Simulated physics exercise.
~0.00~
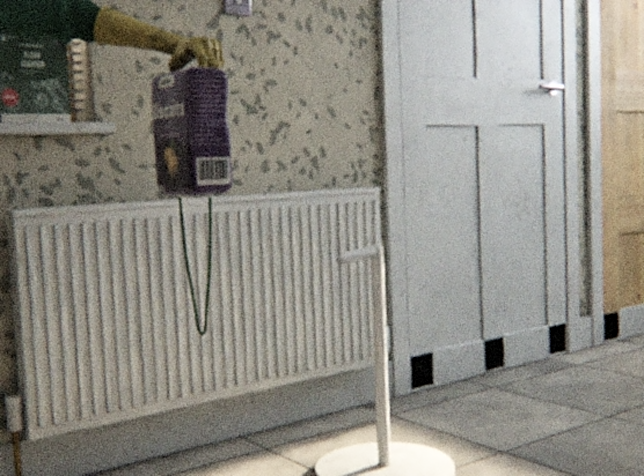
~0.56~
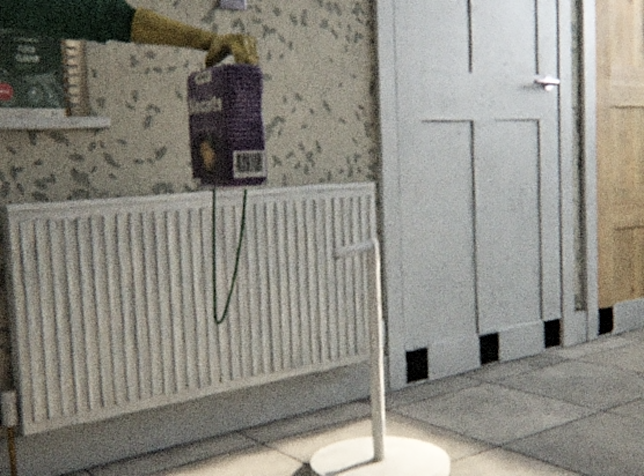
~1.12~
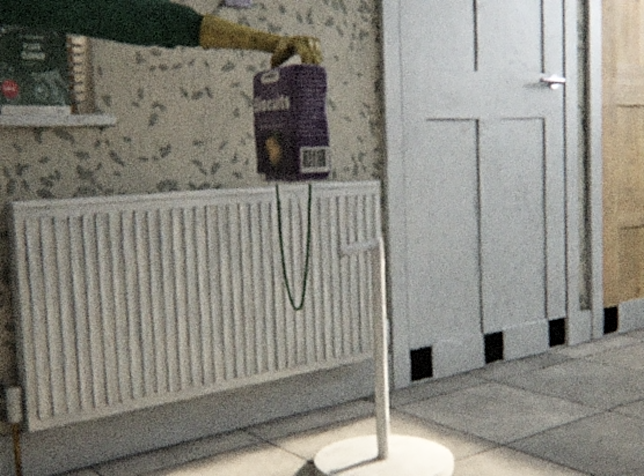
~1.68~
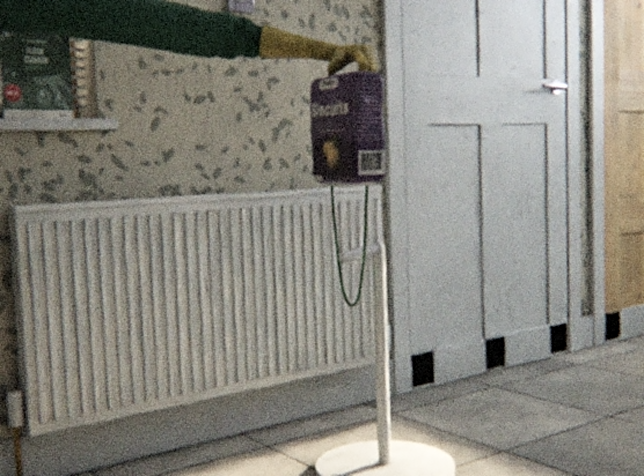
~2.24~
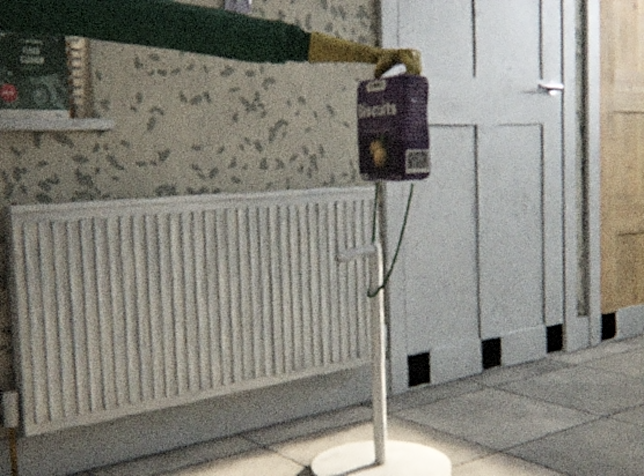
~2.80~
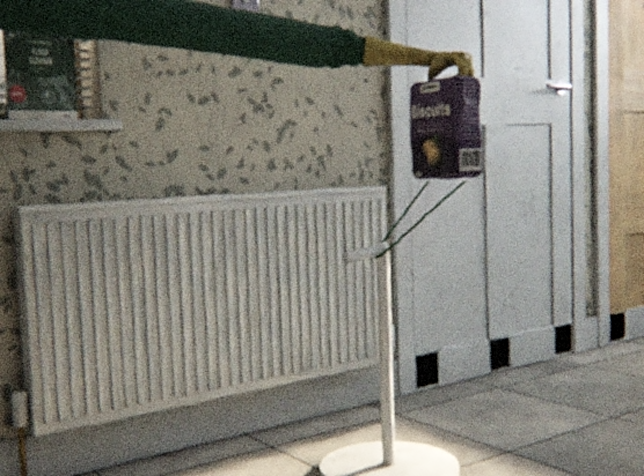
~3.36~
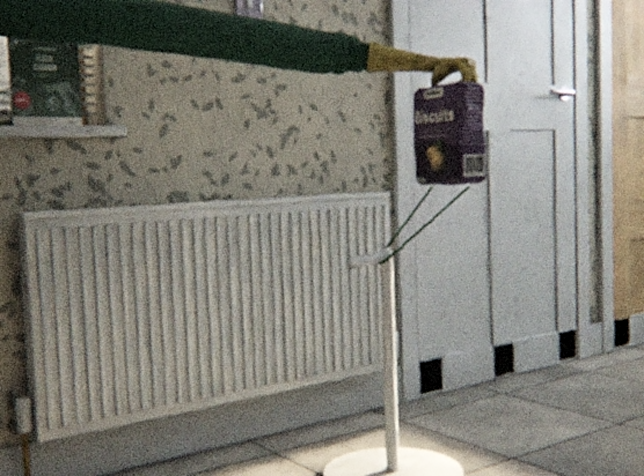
A purple biscuit packet with a thin dark green loop hanging beneath it is carried by a gloved hand on a long green-sleeved arm reaching in from the left. The slightly swaying view looks across a tiled floor to a white radiator on patterned wallpaper, with a pale door to the right and a white hooked post on a round base in front. The packet moves right at a steady height and passes over the post. Its loop catches on the hook and pulls taut, slanting back from the packet. The hand stops, holding the packet snagged just right of the post.
